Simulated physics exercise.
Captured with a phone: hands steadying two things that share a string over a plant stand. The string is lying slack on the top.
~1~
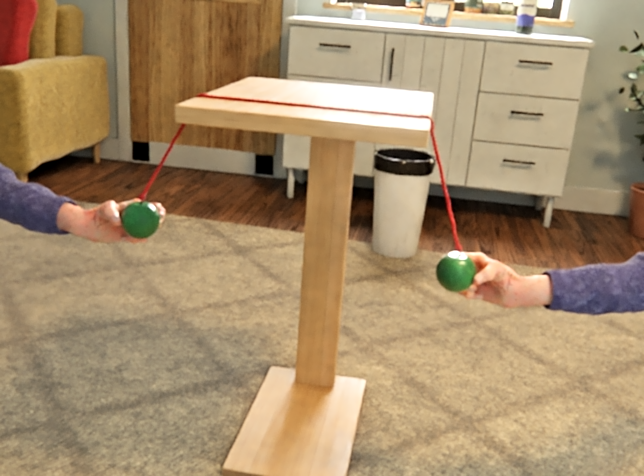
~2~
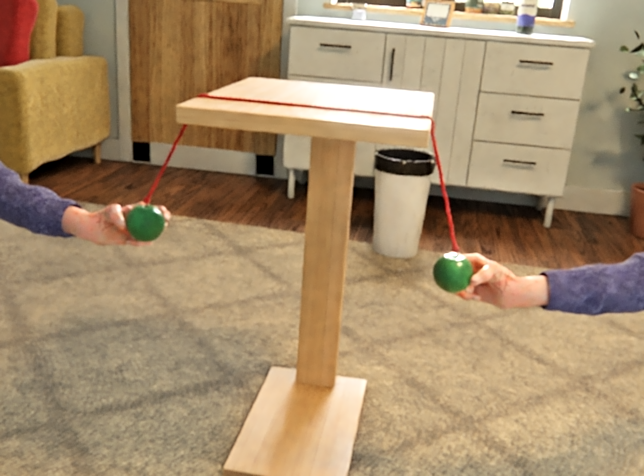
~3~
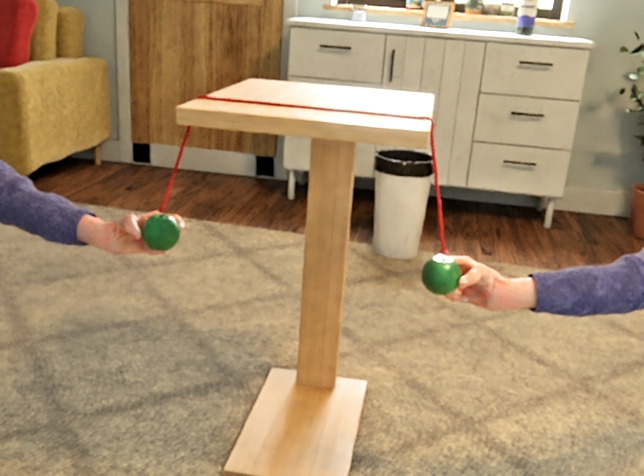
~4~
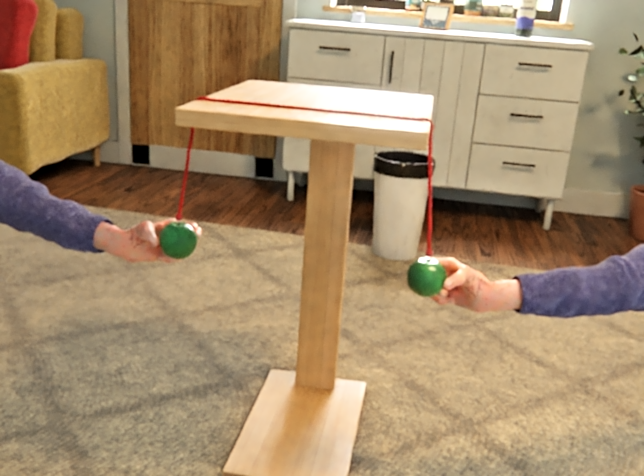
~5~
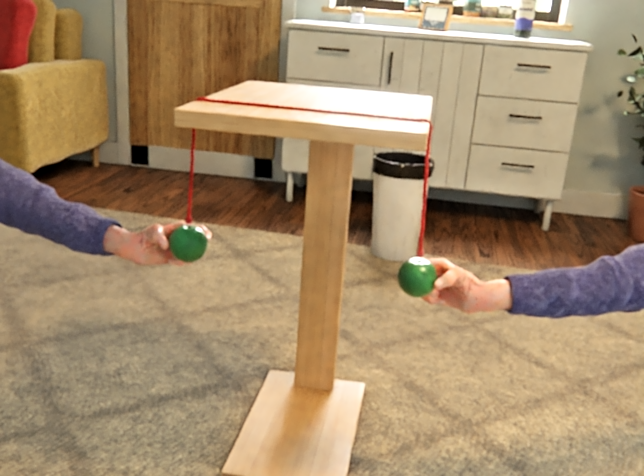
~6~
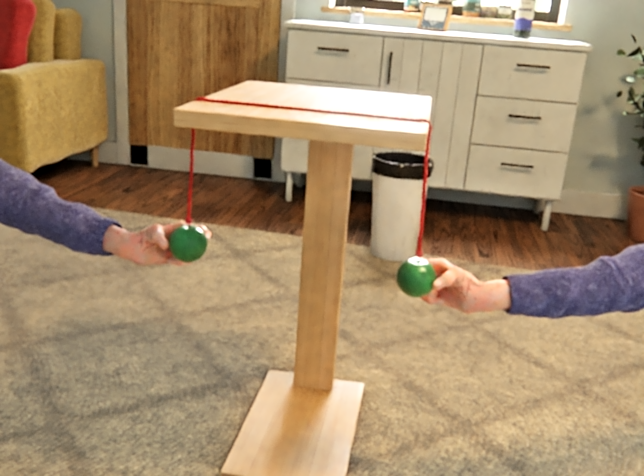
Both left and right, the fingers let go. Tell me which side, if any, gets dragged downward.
You'll see it go nowhere.
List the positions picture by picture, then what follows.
In the first picture, left apple (141, 220); right apple (456, 273); string over the top (318, 107).
In the second picture, left apple (146, 223); right apple (453, 273).
In the third picture, left apple (161, 233); right apple (441, 276).
In the fourth picture, left apple (178, 240); right apple (427, 278).
In the fifth picture, left apple (188, 243); right apple (418, 278).
In the sixth picture, left apple (188, 243); right apple (416, 278); string over the top (316, 111).
Then, 0.34 s past the final frame, left apple at the same height near (194, 244); right apple at the same height near (410, 277).
Then, 0.86 s past the final frame, left apple at the same height near (191, 243); right apple at the same height near (413, 277).
Then, 1.42 s past the final frame, left apple at the same height near (196, 243); right apple at the same height near (408, 276).
When it is over, left apple at the same height near (191, 243); right apple at the same height near (412, 277). The string keeps its balance.
